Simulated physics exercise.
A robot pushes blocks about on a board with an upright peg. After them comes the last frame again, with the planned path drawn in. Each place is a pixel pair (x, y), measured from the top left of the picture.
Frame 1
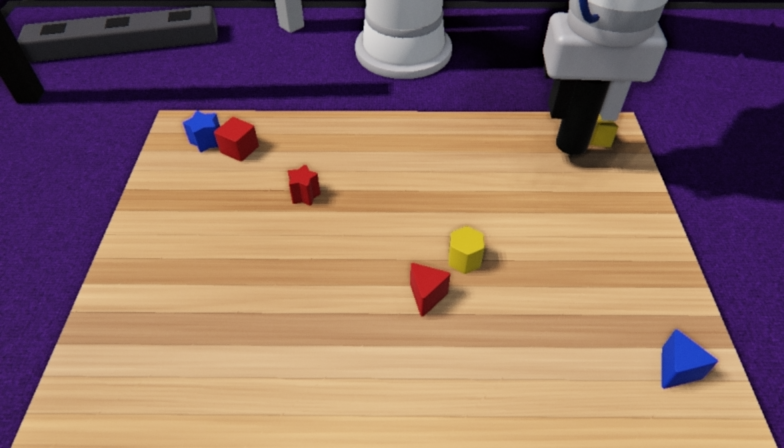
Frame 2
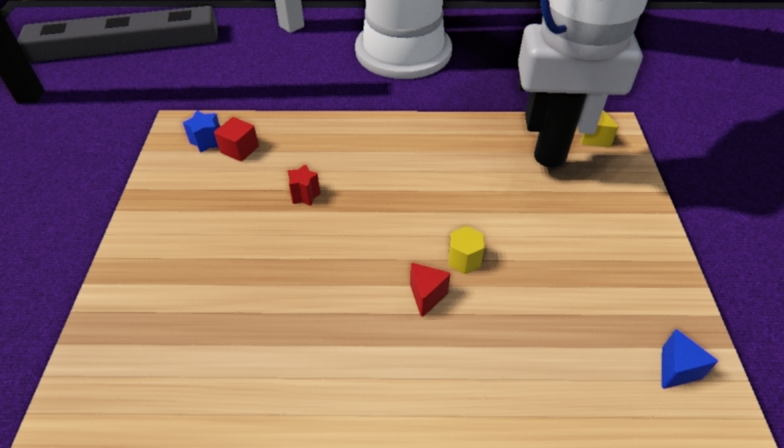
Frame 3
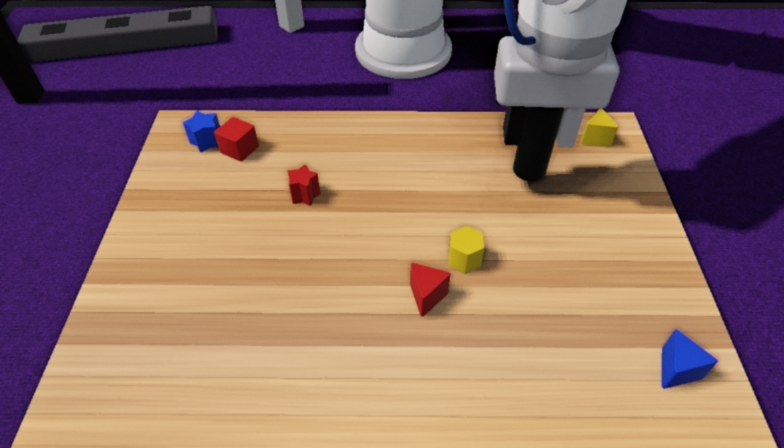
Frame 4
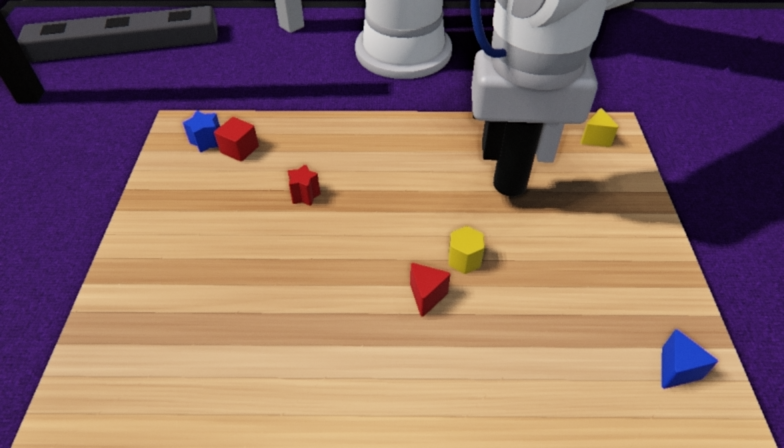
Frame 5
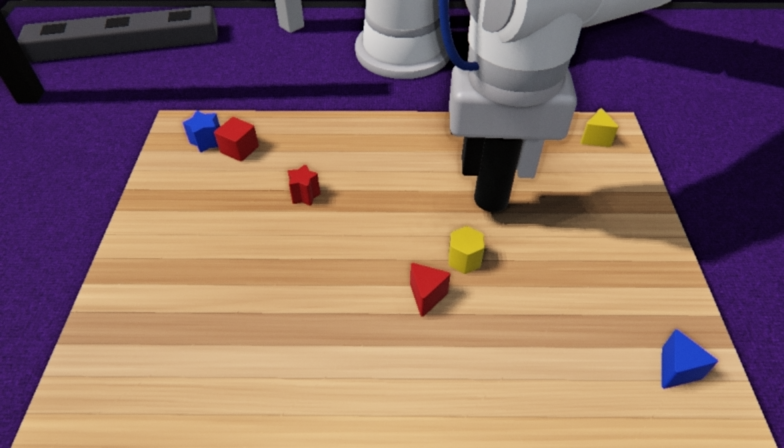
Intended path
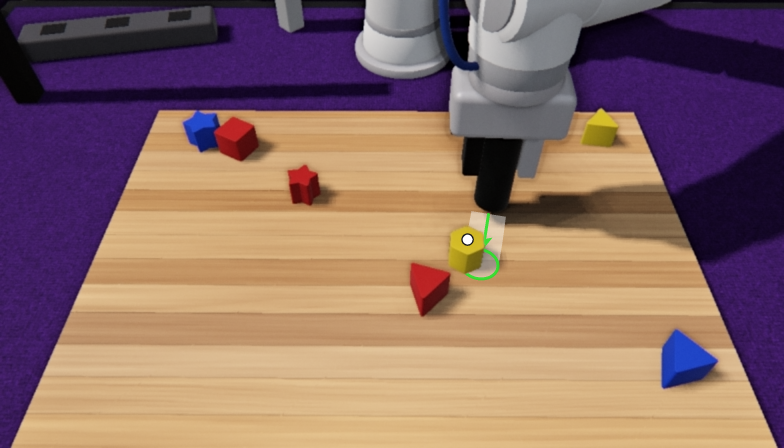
A robot arm moves its black peg left and down across the board, touching no blocks.
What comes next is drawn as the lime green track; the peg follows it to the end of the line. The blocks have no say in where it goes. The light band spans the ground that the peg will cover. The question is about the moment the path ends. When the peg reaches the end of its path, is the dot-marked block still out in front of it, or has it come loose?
It will keep going ahead of the peg.
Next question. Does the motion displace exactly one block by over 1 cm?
Yes - that is the case.
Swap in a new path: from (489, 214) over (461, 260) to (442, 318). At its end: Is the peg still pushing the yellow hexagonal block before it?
Yes.
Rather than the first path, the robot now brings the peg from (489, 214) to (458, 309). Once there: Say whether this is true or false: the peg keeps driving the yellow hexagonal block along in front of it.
True.
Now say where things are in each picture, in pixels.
Peg tip at (571, 146); block tops, red three-sided block at (428, 277); yellow hexagonal block at (468, 240), in the first picture.
Peg at (550, 158); blocks unchanged, in the second picture.
Peg at (529, 172); blocks unchanged, in the third picture.
Peg at (510, 186); blocks unchanged, in the fourth picture.
Peg at (491, 201); red three-sided block at (428, 277); yellow hexagonal block at (468, 240), in the fifth picture.
Path on the board, in a line from (489, 214) to (479, 264); the dot is on the yellow hexagonal block.
What follows on the original path. Halfway along, peg at (487, 226); nothing pushed yet.
At the end, peg at (482, 251); red three-sided block in place; yellow hexagonal block at (453, 259), turned 35° clockwise.
